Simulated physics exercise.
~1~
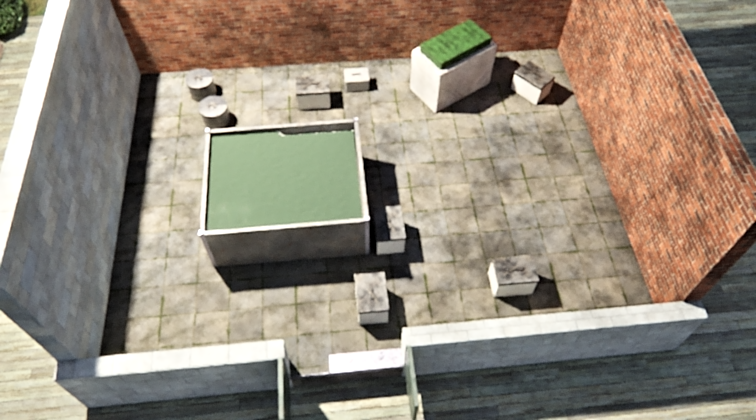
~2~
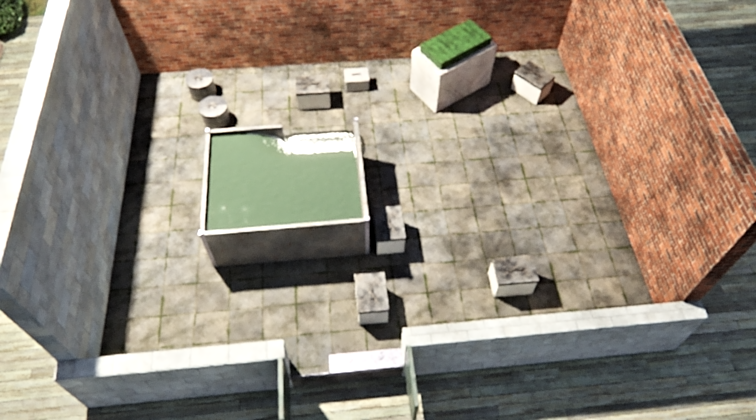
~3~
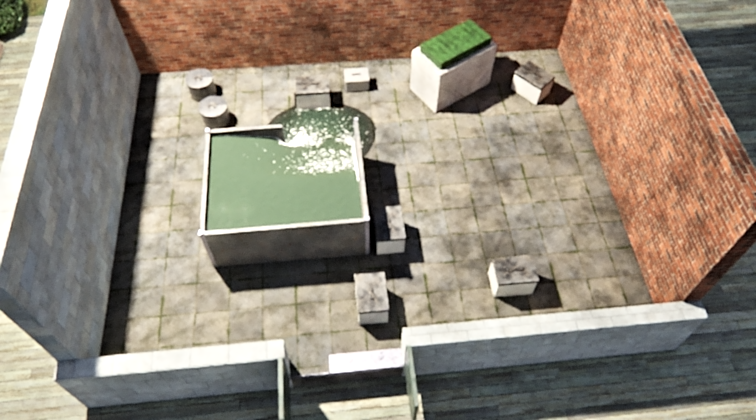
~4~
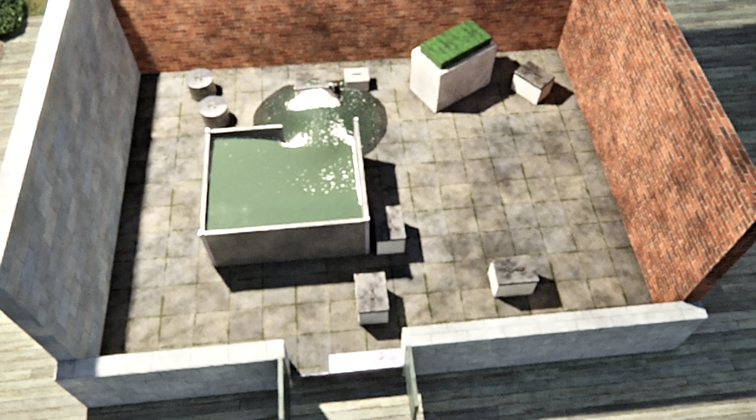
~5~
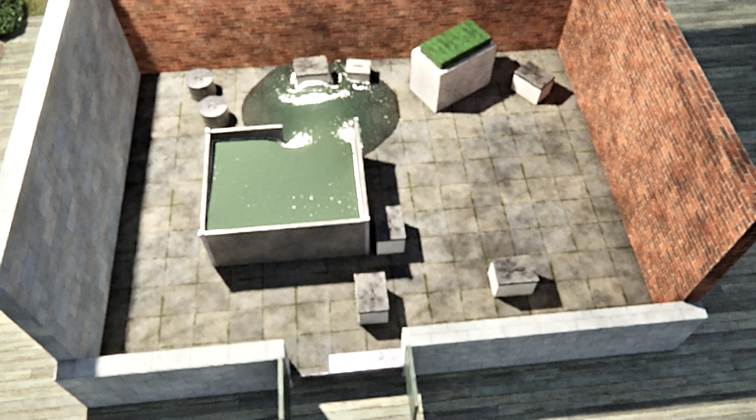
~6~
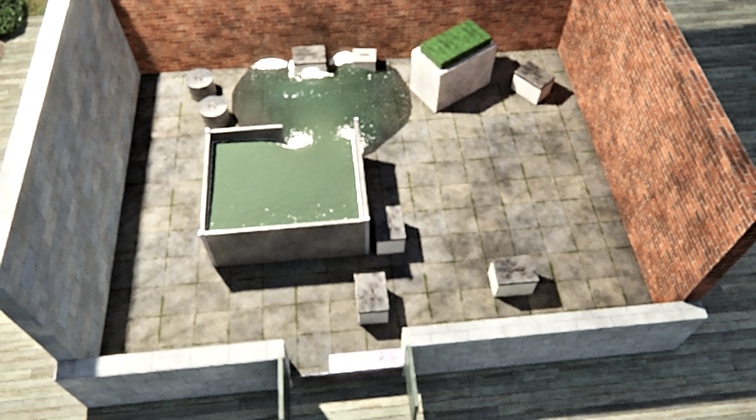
A large walled tank of green water stands left of centre in a paved yard, seen from high above between brick walls and pale walls. Small grey boxes and two round drums sit around it, with a green-topped block near the back wall. Water bursts through the tank's far side, foaming and spreading across the paving, and shifts two boxes backward while the camera stays still.
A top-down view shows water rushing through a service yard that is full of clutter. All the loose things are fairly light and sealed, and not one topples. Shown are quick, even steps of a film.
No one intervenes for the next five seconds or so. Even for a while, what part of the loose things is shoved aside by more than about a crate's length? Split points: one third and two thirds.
Band: Between the two split points.
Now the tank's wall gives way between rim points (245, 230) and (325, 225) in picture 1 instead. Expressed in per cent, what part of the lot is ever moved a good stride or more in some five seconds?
My estimate is some 20 per cent of them.
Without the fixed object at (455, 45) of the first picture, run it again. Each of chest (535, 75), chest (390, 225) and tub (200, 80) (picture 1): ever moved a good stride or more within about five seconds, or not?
In sequence: Did travel that far, next did not travel far, finally did travel that far.
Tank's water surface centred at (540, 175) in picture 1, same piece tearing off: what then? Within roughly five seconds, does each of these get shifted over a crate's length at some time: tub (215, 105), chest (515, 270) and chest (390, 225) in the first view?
Not far, Not far, Not far.
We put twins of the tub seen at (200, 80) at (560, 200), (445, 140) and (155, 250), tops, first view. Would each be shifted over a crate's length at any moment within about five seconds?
Displaced, displaced, displaced.
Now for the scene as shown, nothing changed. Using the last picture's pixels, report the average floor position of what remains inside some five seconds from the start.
Mean floor position: Approx. (353, 198) px, last view.
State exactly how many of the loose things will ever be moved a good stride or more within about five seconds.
You get 4.
A moment on, 2 of 8 are well off their spots; 1 afloat.
Next, 3 of 8 are well off their spots; 2 afloat.
Later, 3 of 8 are well off their spots; 2 afloat.
In the end, 4 of 8 are well off their spots, and 4 have been at some point; 3 afloat.
